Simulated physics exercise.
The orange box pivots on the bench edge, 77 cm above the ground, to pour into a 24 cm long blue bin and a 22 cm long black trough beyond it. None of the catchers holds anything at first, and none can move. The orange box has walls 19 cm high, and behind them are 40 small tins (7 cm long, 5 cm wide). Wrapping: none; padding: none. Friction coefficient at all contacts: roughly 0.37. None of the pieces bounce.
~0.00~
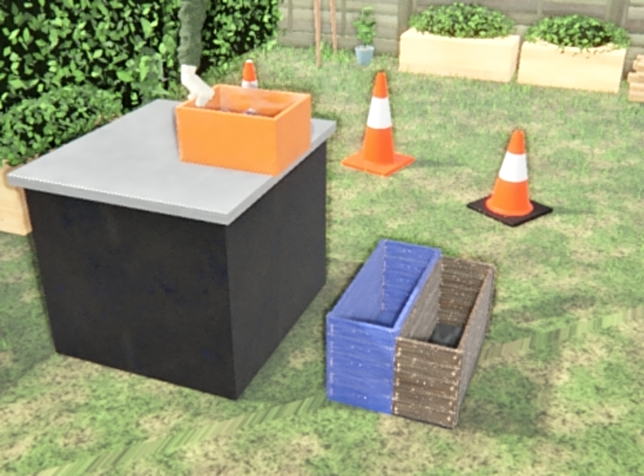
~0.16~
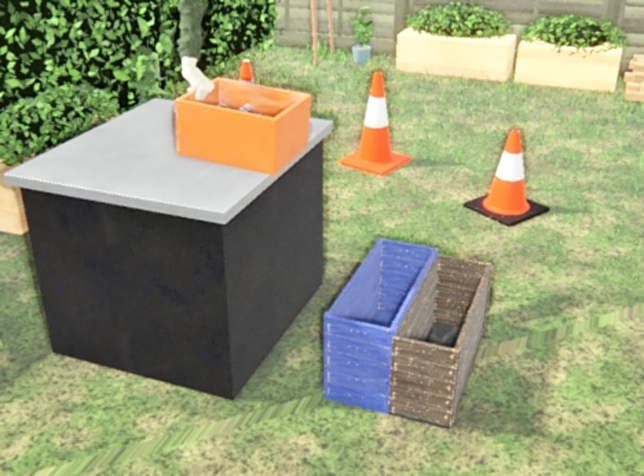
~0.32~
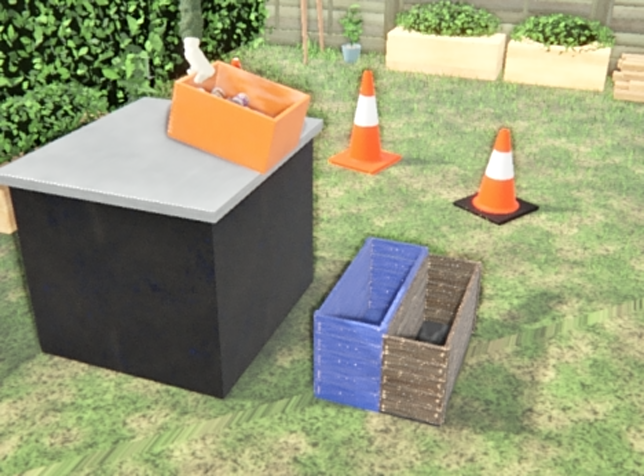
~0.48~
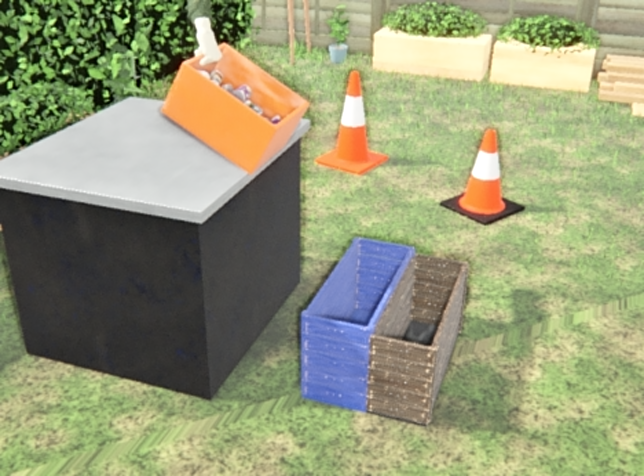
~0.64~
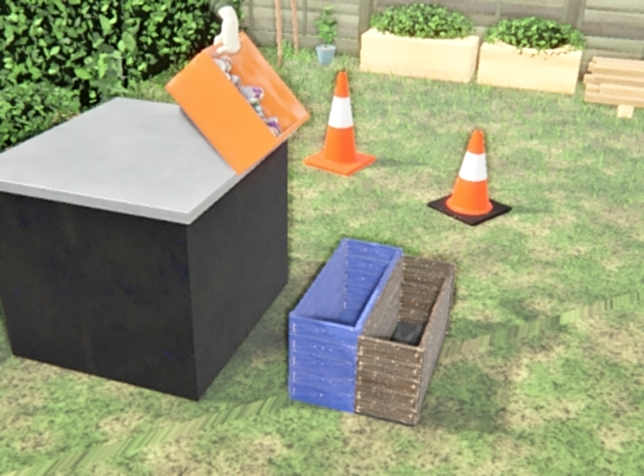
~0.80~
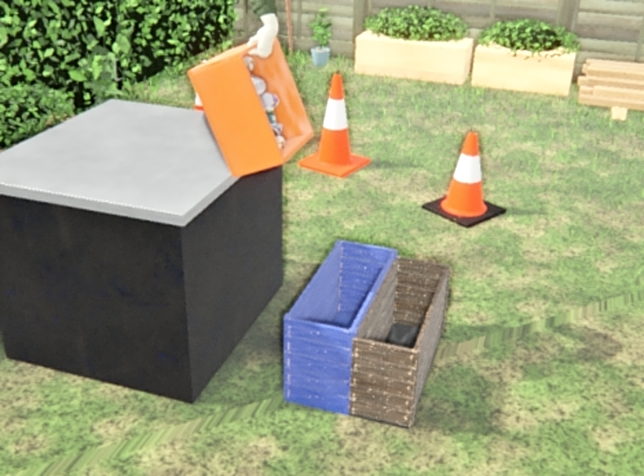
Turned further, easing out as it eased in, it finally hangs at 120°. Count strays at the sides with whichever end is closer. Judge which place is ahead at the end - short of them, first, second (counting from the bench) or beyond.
Ahead at the end: Nearer.
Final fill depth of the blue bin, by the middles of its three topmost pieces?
13 cm or thereabouts.
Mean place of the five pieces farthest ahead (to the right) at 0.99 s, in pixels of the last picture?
Centre approx. at (295, 147) px.
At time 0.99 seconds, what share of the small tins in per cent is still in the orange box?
I'd say close to 100 per cent of it is still inside.
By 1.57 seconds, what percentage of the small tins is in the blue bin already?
Around 55 per cent at that point.
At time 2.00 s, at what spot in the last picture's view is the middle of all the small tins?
Centre: Approx. (348, 350).
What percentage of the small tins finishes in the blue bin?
About 90 per cent.
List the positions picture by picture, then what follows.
In the first picture (places track the rim corner closest to us here), orange box (272, 119); black trough (457, 351); tipped 0°; all still inside.
In the second picture, orange box (273, 119); tipped 4°.
In the third picture, orange box (273, 120); tipped 14°.
In the fourth picture, orange box (274, 126); tipped 29°.
In the fifth picture, orange box (277, 140); tipped 47°.
In the sixth picture, orange box (283, 159); black trough (413, 351); tipped 67°; all still inside.
After 0.99 s, tilt 89°; 39 still in the orange box and 1 in the air.
After 1.23 s, tilt 110°; 29 still in the orange box, 1 in the blue bin and 10 in the air.
After 1.57 s, tilt 120°; 5 still in the orange box, 23 in the blue bin, 4 in the black trough and 8 in the air.
Outcome (at 2.00 s), 35 in the blue bin, 4 in the black trough and 1 on the ground beyond the black trough.
